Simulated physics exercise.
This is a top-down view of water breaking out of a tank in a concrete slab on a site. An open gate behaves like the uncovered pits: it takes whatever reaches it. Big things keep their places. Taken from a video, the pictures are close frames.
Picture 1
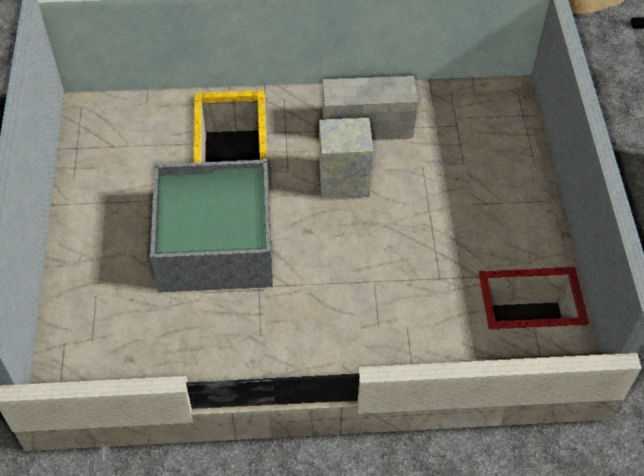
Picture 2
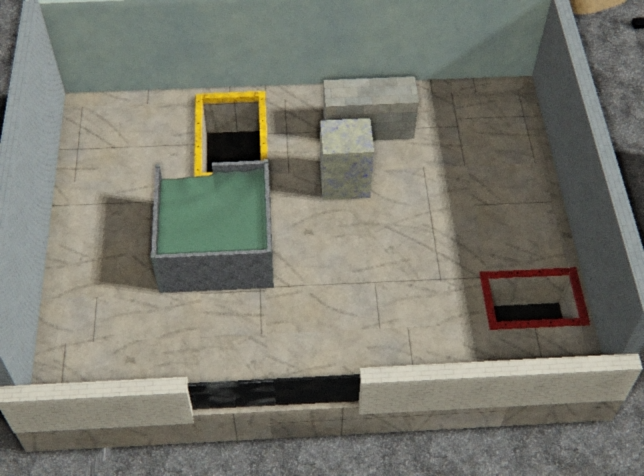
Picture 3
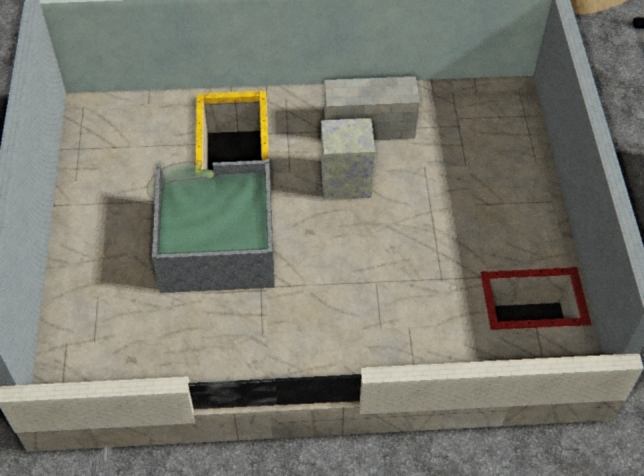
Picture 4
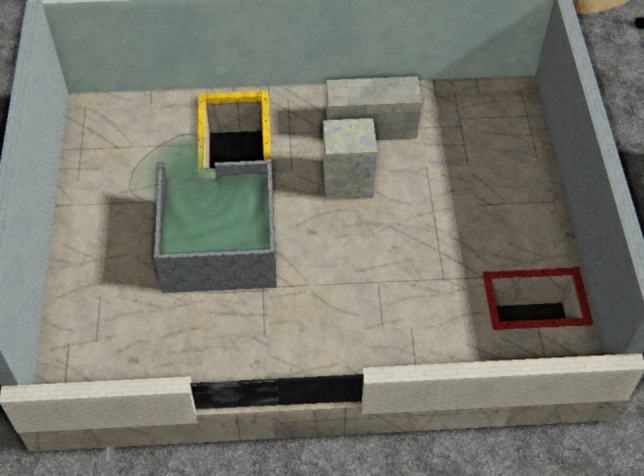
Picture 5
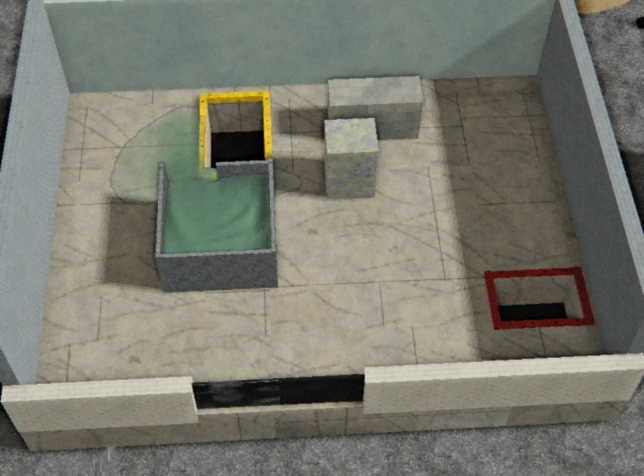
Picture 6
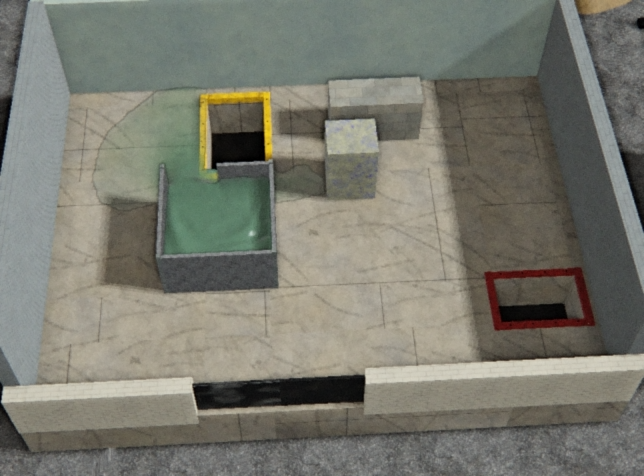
Green water pours through a gap in the grey tank's far side and spreads leftward.
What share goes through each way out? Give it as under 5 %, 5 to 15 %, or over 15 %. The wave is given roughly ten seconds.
As I see it, the gate ends up with a tiny portion - beneath five per cent, the red pit ends up with a tiny portion - beneath five per cent, the yellow pit ends up with a large portion - topping fifteen per cent.
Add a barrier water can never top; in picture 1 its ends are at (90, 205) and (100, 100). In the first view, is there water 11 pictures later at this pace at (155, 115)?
Submerged.
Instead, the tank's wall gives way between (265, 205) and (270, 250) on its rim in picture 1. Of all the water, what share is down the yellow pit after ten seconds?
Yellow takes 0 in a hundred.
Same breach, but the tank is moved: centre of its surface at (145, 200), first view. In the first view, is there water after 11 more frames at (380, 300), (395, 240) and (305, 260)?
Spot one unwetted, spot two unwetted, spot three unwetted.
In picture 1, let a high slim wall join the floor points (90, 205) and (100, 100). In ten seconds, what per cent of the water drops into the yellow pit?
Share, yellow pit - 25 in a hundred.
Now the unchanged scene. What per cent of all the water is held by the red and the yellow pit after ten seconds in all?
That's 0 per cent for the first and 22 per cent for the second.
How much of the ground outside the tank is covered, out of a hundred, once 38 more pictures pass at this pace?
50 %.
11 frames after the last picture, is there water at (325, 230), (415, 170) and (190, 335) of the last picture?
Taking them as listed, I'd call them soaked through, high and dry and high and dry.
A moment on, water covers 15 % of the floor; the gate 0 %, the red pit 0 %, the yellow pit 8 %.
Next, water covers 20 % of the floor; the gate 0 %, the red pit 0 %, the yellow pit 12 %.
Then, water covers 30 % of the floor; the gate 0 %, the red pit 0 %, the yellow pit 16 %.
Later, water covers 50 % of the floor; the gate 0 %, the red pit 0 %, the yellow pit 20 %.
In the end, water covers 90 % of the floor; the gate 0 %, the red pit 0 %, the yellow pit 21 %.
